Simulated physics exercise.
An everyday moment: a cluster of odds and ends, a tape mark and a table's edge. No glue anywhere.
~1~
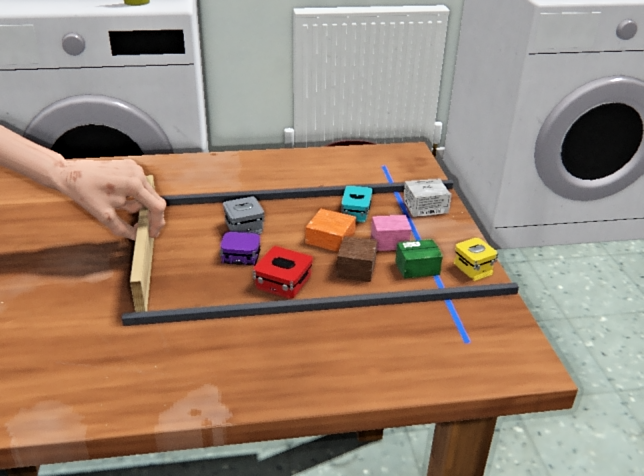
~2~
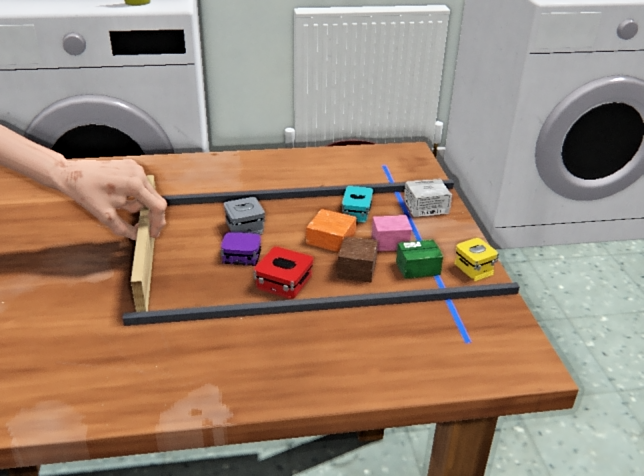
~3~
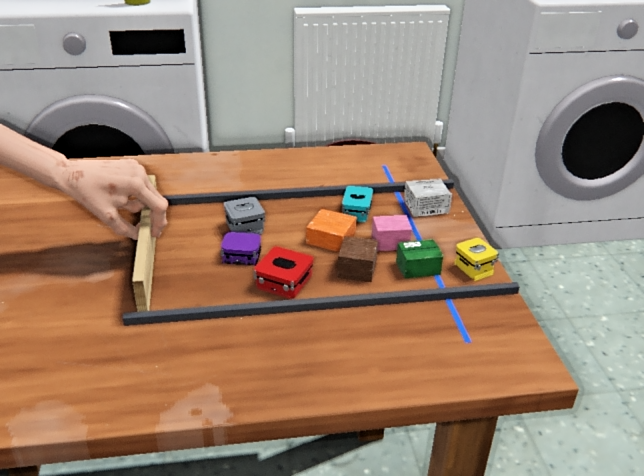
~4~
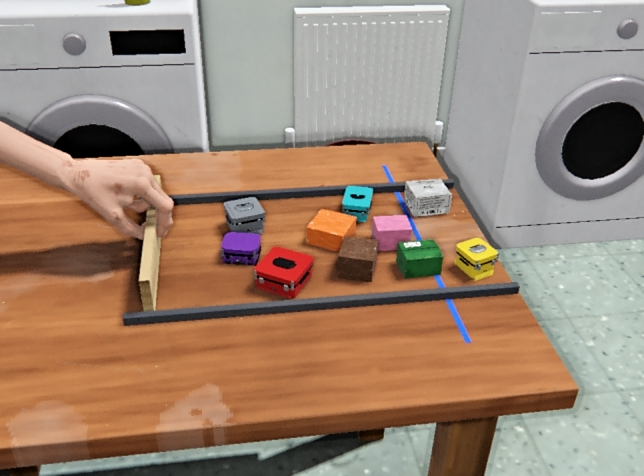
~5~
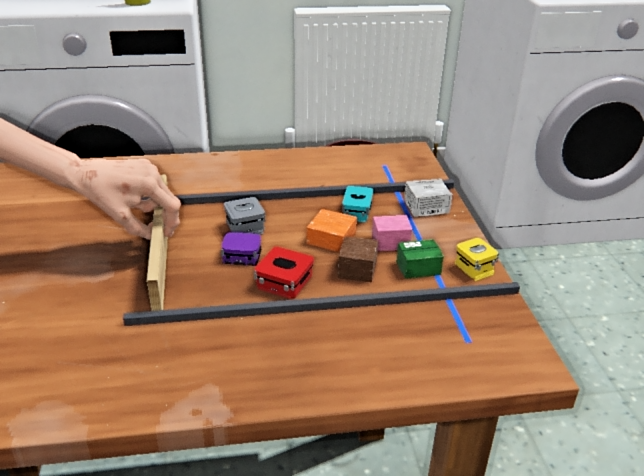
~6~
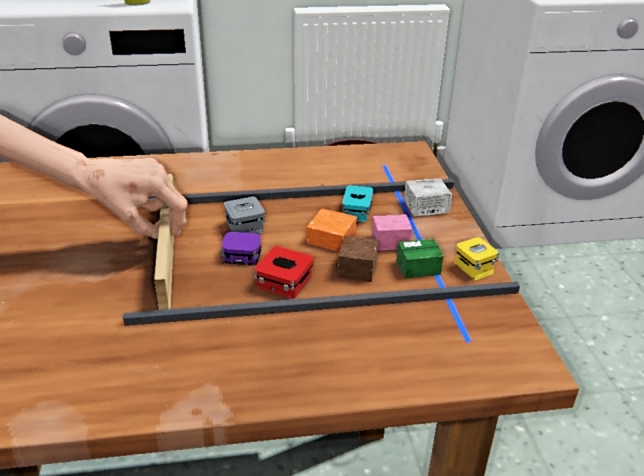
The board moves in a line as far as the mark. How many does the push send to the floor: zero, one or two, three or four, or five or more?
As it turns out, the number that fall off is three or four.
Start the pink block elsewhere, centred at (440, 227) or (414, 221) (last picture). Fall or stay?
Place by place, it comes down; drops off.
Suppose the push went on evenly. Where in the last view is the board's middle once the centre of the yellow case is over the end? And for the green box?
For the yellow case at (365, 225), for the green box at (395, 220).
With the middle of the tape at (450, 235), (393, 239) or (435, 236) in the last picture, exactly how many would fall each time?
The counts: 6, 1 and 6.
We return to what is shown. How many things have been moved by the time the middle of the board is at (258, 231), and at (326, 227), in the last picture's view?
At the one place 3, at the other 8.
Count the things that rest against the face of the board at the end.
In contact: 3.
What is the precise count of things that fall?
The count is 4.
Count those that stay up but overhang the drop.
2 of them.
A little later, none off yet; yellow case at rest near (476, 258); white box at rest near (428, 197); green box at rest near (420, 258).
Next, none off yet; yellow case at rest near (476, 258); white box at rest near (428, 197); green box moving near (423, 258).
Later still, one off so far; yellow case on its side near (526, 295); white box shifted a little near (444, 194); green box shifted well along near (488, 253).
When it is over, the number that fall off is three or four; down, pink block, green box, white box and yellow case.
